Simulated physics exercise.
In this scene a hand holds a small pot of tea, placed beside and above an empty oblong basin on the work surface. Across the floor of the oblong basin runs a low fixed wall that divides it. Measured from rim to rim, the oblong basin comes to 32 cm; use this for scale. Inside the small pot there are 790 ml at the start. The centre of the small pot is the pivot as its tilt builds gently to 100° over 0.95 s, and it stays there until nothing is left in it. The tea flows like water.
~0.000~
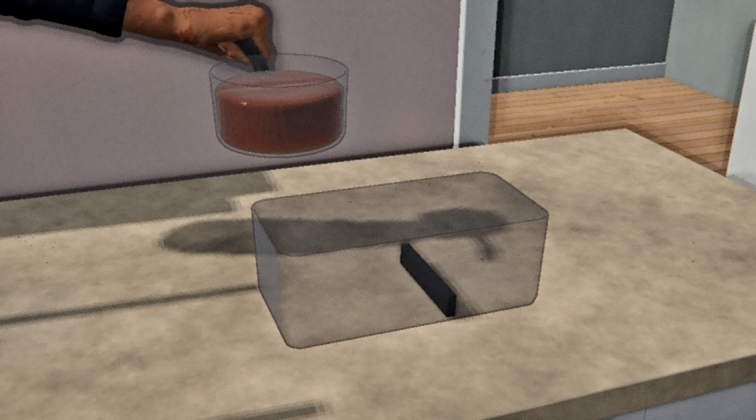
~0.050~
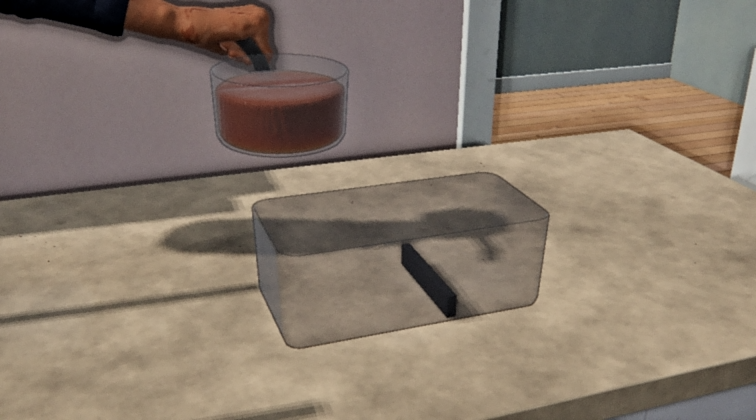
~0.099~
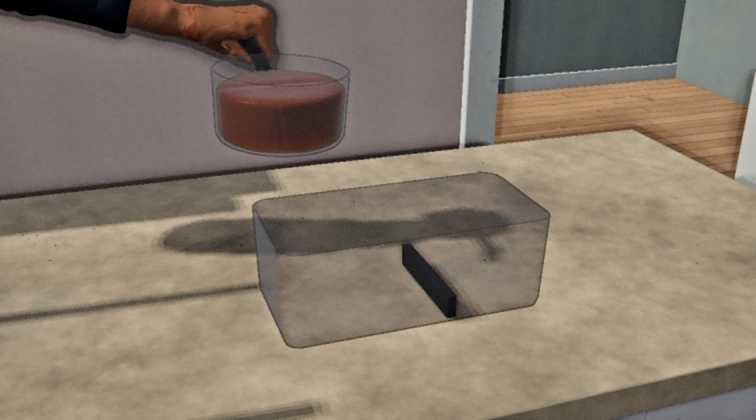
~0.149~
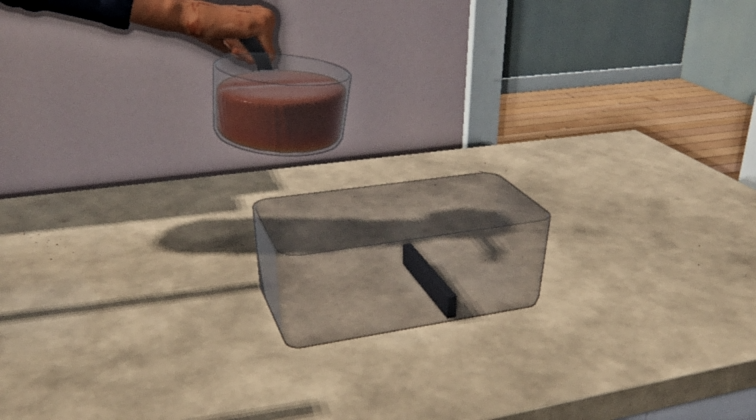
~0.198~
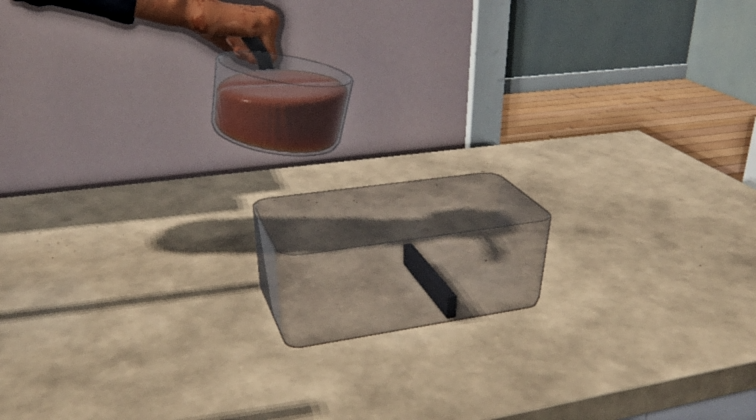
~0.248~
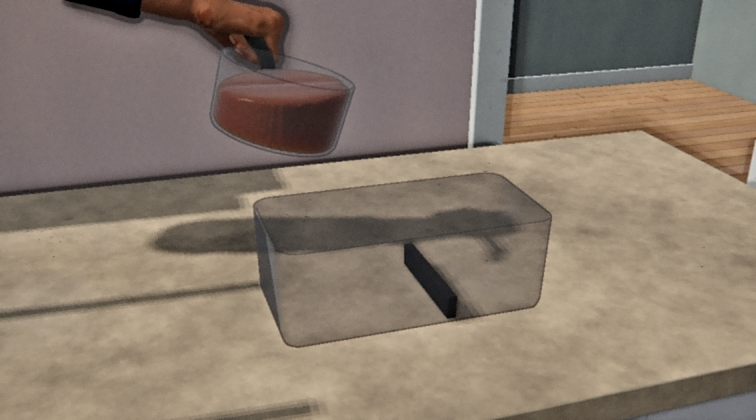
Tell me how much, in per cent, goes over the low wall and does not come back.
I would say about 14 per cent.
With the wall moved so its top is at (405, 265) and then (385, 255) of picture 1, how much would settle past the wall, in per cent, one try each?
35 then 65 %.
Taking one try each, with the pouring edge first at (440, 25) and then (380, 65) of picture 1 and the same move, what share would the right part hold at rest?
About 60 %, then about 50 %.
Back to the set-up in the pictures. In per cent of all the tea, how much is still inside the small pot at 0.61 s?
Still held: Roughly 54 % of the total.
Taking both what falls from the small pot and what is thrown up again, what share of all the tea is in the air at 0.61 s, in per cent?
Roughly 34 percent.
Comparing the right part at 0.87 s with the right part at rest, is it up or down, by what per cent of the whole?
Its share increases, some 10 in a hundred.
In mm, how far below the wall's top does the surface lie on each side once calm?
Measured: Left around 6 mm, right around 22 mm.
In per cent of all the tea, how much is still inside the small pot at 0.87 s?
12 in a hundred, give or take.
Then, 0.61 s in, the tilt is 71° and 54 per cent is still to pour, 11 is left of the wall and 0 right of it.
Then, 0.87 s in, the tilt is 98° and 12 per cent is still to pour, 73 is left of the wall and 5 right of it.
Then, 1.15 s in, the tilt is 100° and 1 per cent is still to pour, 86 is left of the wall and 10 right of it.
Then, 1.45 s in, the tilt is 100° and 0 per cent is still to pour, 85 is left of the wall and 14 right of it.
Finally, 85 per cent lies left of the wall, 14 right of it and 1 outside.
